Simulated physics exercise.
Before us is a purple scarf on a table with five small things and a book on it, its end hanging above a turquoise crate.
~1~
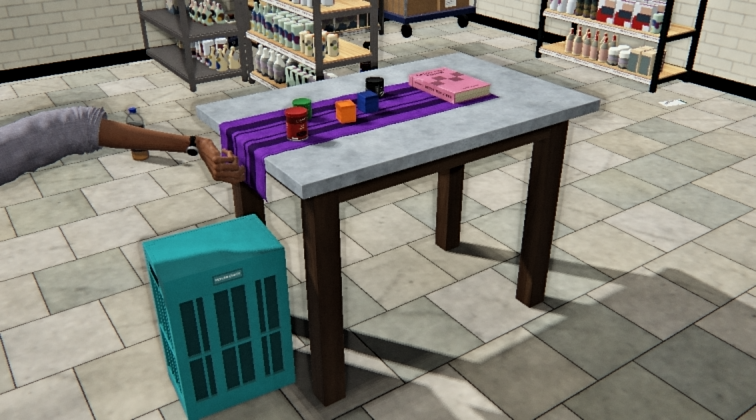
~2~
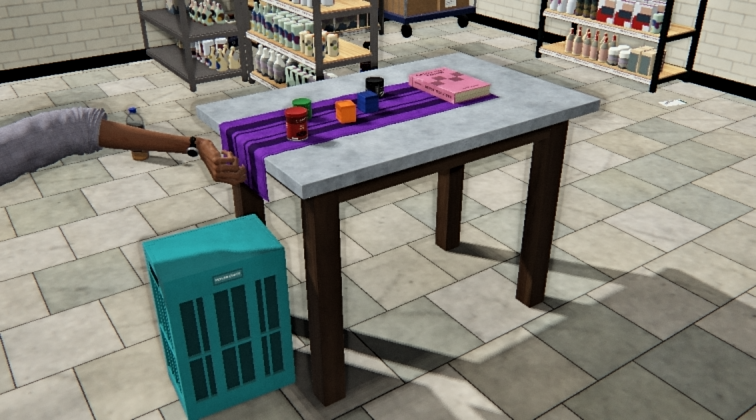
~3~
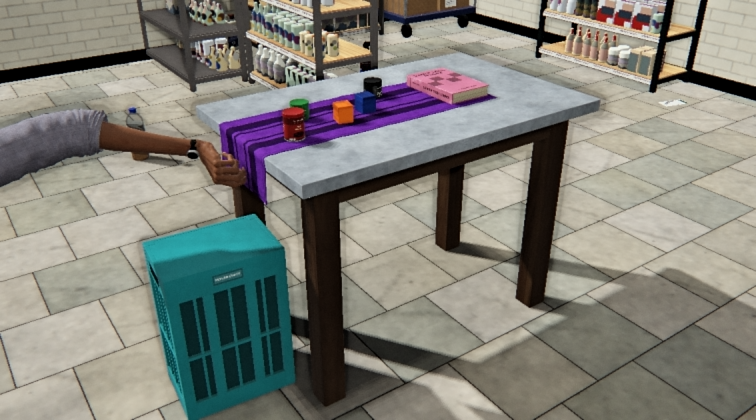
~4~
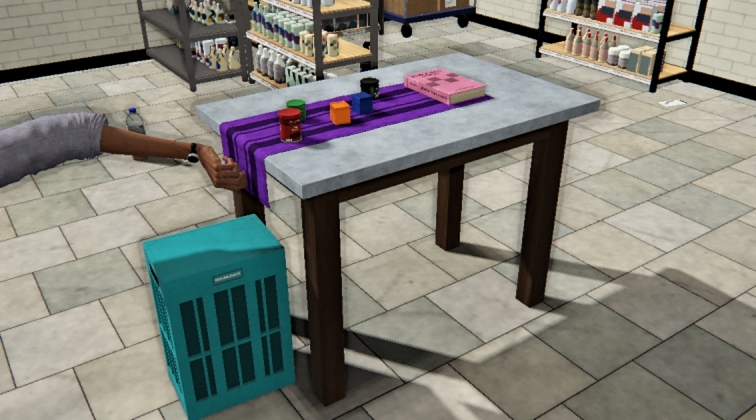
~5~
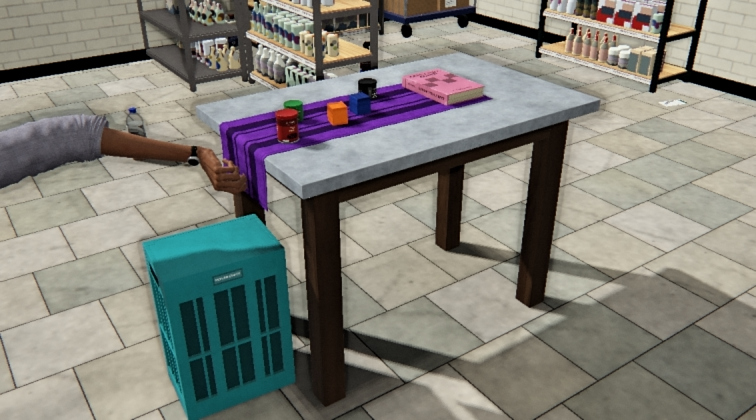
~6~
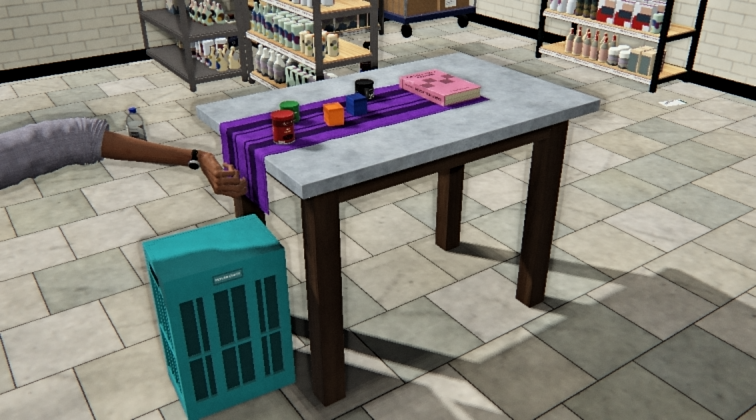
The video shows a hand gripping the hanging end of a purple scarf on a table and drawing it slightly downward above a turquoise crate, while the small coloured containers and cubes on it shift slightly left near a pink book.
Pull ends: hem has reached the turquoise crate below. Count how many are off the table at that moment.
Off the table: One.
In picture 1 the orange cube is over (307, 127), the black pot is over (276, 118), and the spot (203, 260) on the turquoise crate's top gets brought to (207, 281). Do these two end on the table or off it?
As for the orange cube, it leaves the top; as for the black pot, it leaves the top.
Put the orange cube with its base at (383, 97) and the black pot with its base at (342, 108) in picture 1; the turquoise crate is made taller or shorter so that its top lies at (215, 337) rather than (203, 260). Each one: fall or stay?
Orange cube: Safe; black pot: Lost.
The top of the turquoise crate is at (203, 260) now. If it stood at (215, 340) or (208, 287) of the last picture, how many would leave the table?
Counts: 4, 2.
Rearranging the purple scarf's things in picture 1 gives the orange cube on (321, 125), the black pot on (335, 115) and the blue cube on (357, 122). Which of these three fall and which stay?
Orange cube: Safe. Black pot: Safe. Blue cube: Safe.
A little later, hem near (248, 218); all still up.
Next, hem on the crate; red can gone.
When it is over, hem on the crate; red can gone. Over the edge go one.
